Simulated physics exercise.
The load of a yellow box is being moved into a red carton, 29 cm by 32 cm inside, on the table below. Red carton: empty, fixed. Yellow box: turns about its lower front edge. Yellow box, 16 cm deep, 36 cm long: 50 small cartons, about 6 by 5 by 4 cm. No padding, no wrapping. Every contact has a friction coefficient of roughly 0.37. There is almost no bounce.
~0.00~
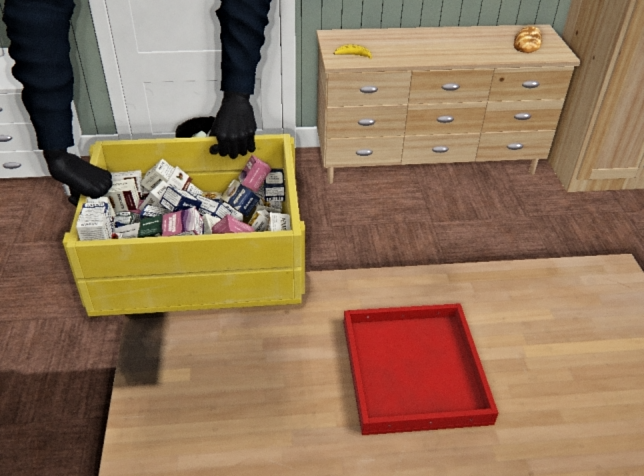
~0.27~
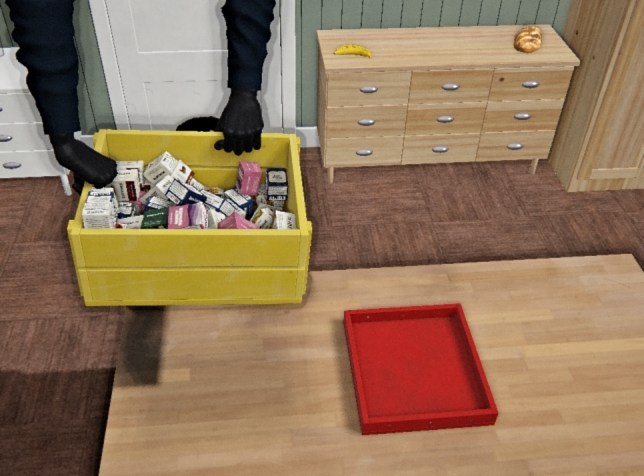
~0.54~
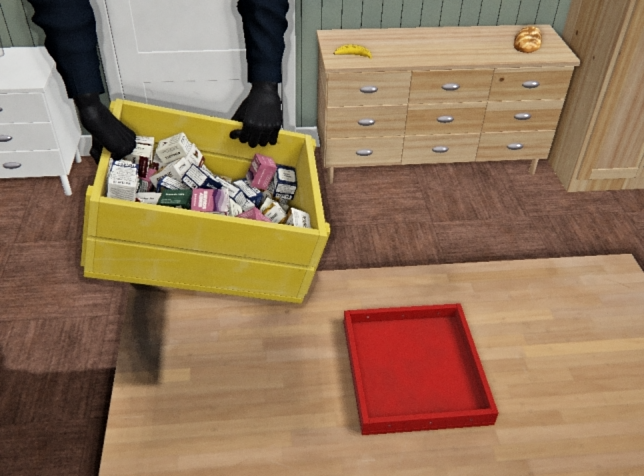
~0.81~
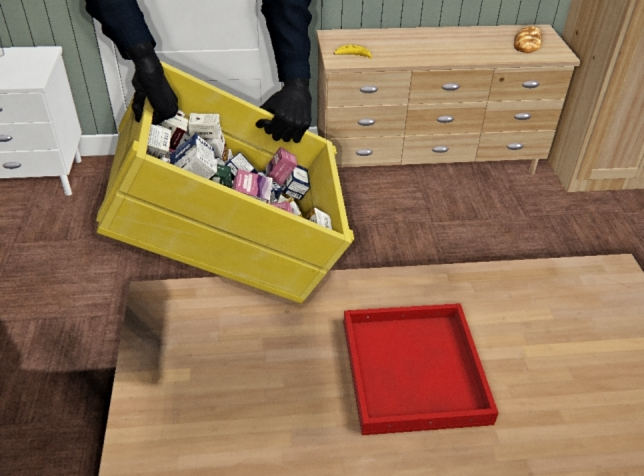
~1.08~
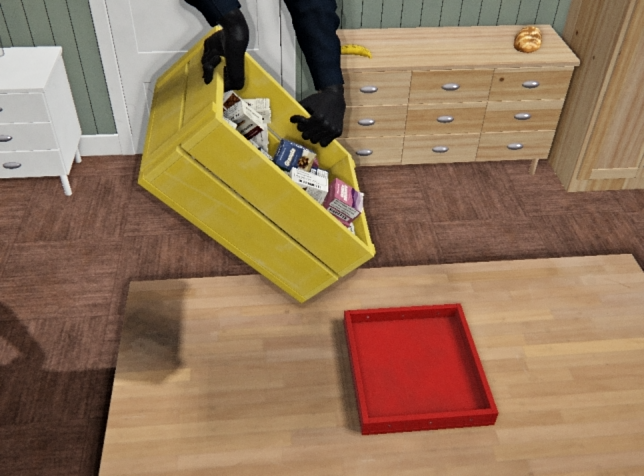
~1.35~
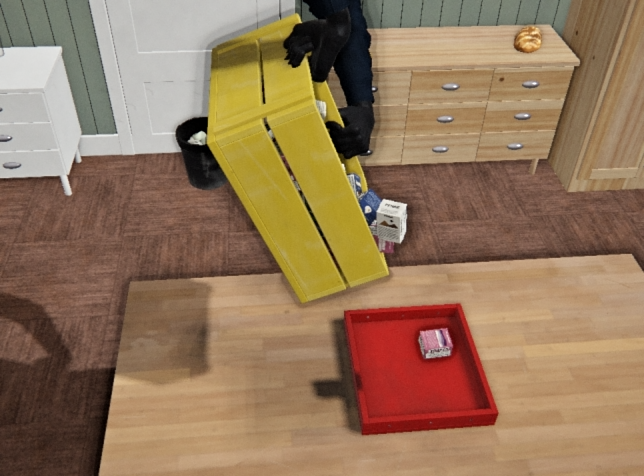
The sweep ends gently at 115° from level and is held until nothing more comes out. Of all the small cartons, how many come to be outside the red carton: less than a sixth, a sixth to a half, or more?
In all, between one sixth and one half of the small cartons end up outside the red carton.
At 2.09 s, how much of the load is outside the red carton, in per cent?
By that time, roughly 10 percent.
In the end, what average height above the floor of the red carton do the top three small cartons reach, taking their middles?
Height: About 8 cm.
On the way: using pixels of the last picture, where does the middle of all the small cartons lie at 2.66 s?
Near pixel (429, 362).
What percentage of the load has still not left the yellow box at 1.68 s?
I'd say close to 80 per cent of it is still inside.
After 1.68 s, tilt 91°; 41 still in the yellow box, 1 in the red carton, 1 outside the red carton and 7 in the air.
After 2.09 s, tilt 110°; 26 still in the yellow box, 11 in the red carton, 4 outside the red carton and 9 in the air.
After 2.66 s, tilt 115°; 5 still in the yellow box, 24 in the red carton, 17 outside the red carton and 4 in the air.
When it is over (at 3.39 s), 30 in the red carton and 20 outside the red carton. Asked share, 20 of 50, 40 per cent.
